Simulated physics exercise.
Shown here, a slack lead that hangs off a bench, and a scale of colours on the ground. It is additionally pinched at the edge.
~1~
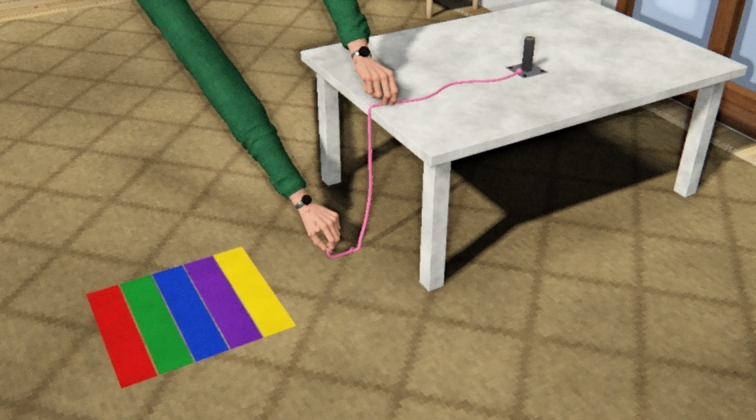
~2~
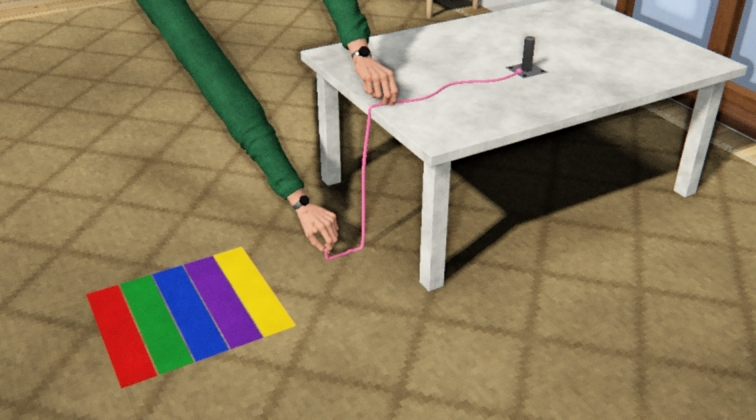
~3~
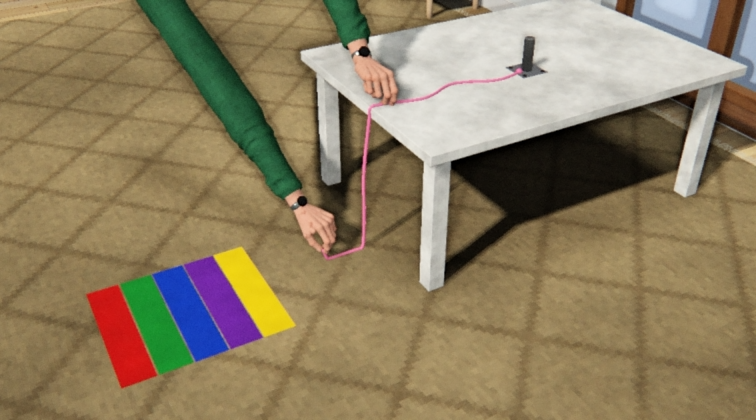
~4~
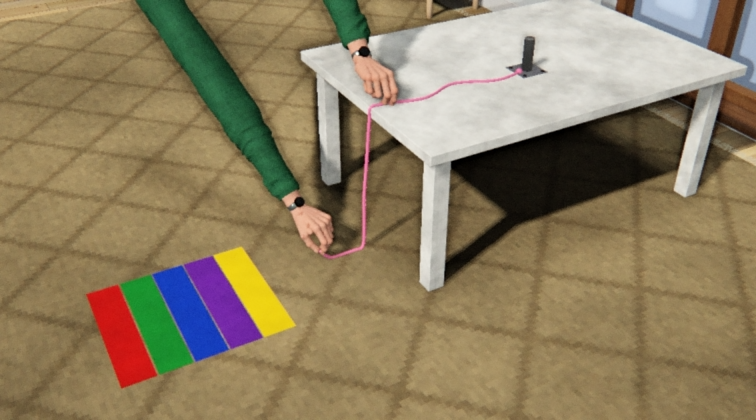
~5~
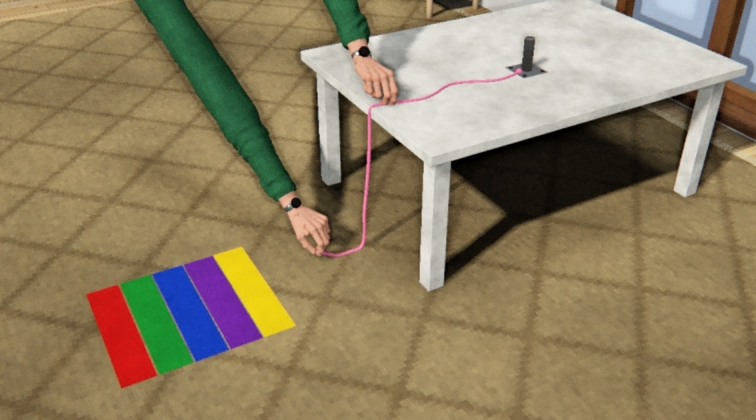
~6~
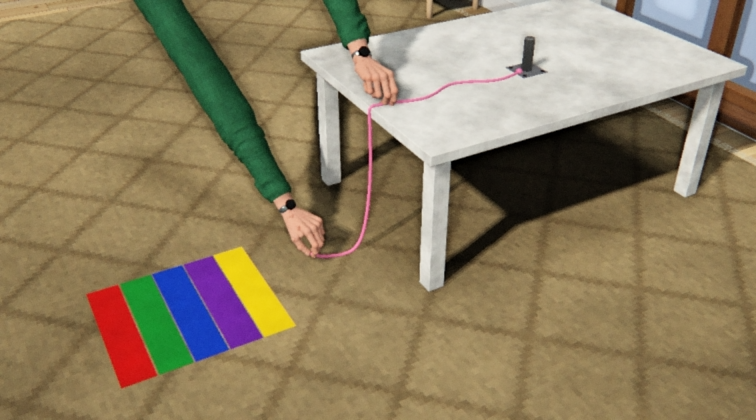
A hand near the floor draws the pink cord's end slightly left toward the coloured stripes.
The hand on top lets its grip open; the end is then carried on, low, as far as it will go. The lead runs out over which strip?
The purple one.
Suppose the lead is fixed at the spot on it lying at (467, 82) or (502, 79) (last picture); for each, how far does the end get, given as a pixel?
First try near (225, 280), second near (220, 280).
Soon after, end near (276, 265); short of the strips.
After that, end near (241, 276); over yellow.
At the stop, end near (221, 283); over purple. The purple one.
